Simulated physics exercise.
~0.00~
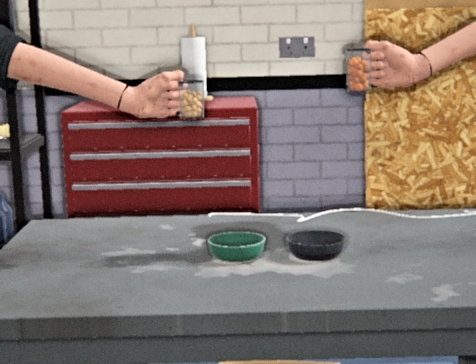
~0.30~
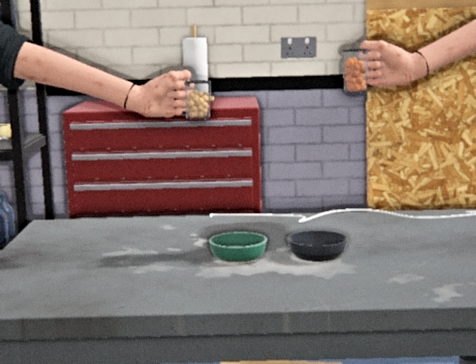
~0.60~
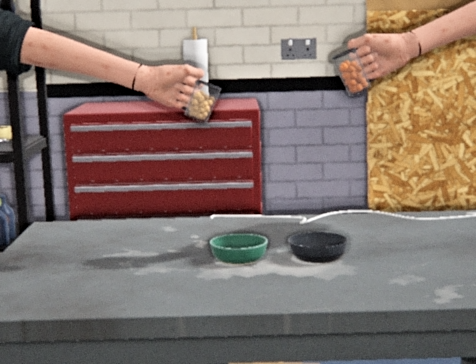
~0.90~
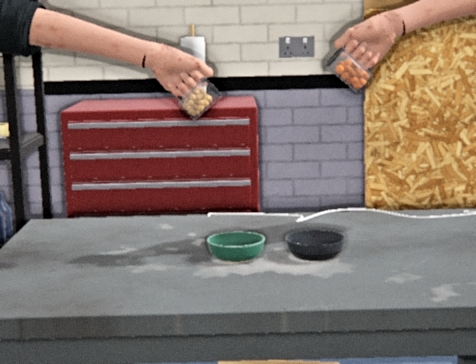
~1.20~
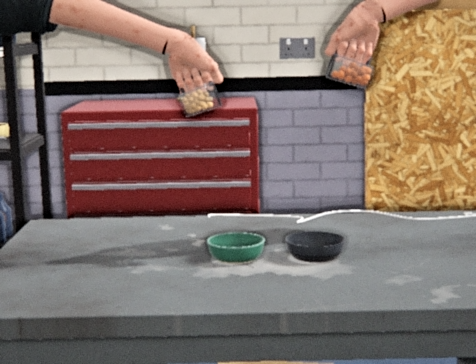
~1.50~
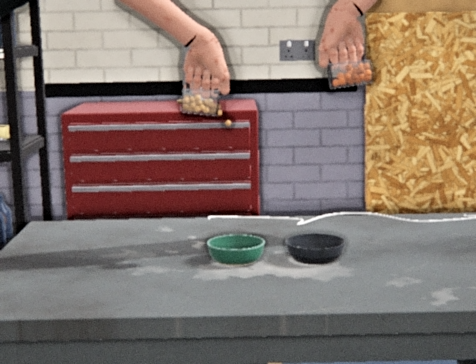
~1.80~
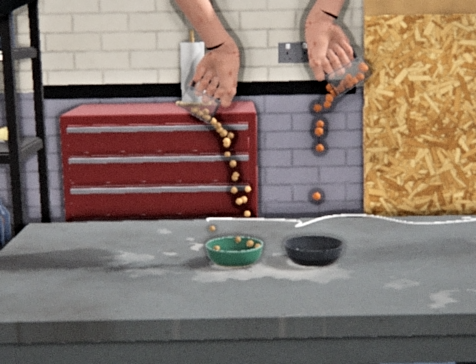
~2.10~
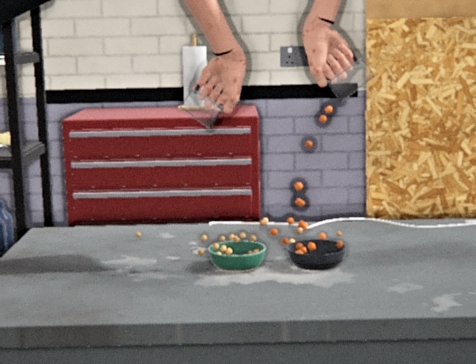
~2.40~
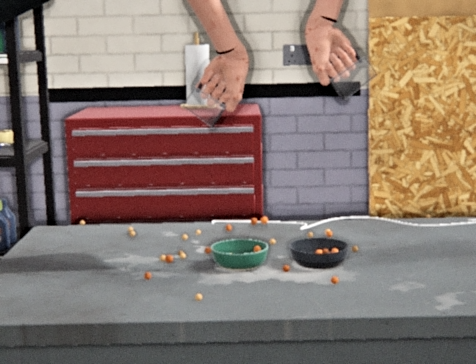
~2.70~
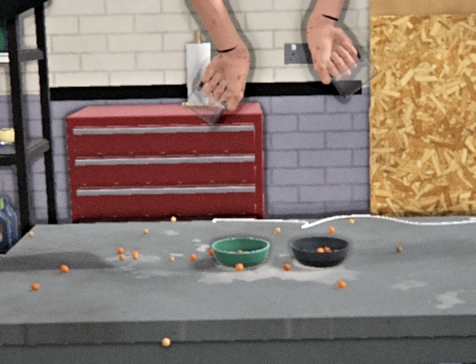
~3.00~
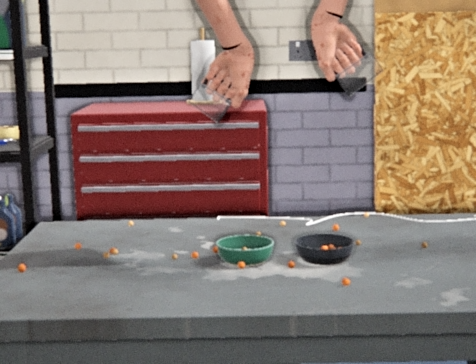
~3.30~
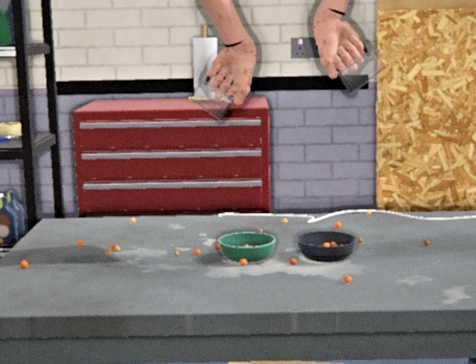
Two hands tipping cups of small orange and tan balls over green and black dishes, many bouncing out and scattering across the table.
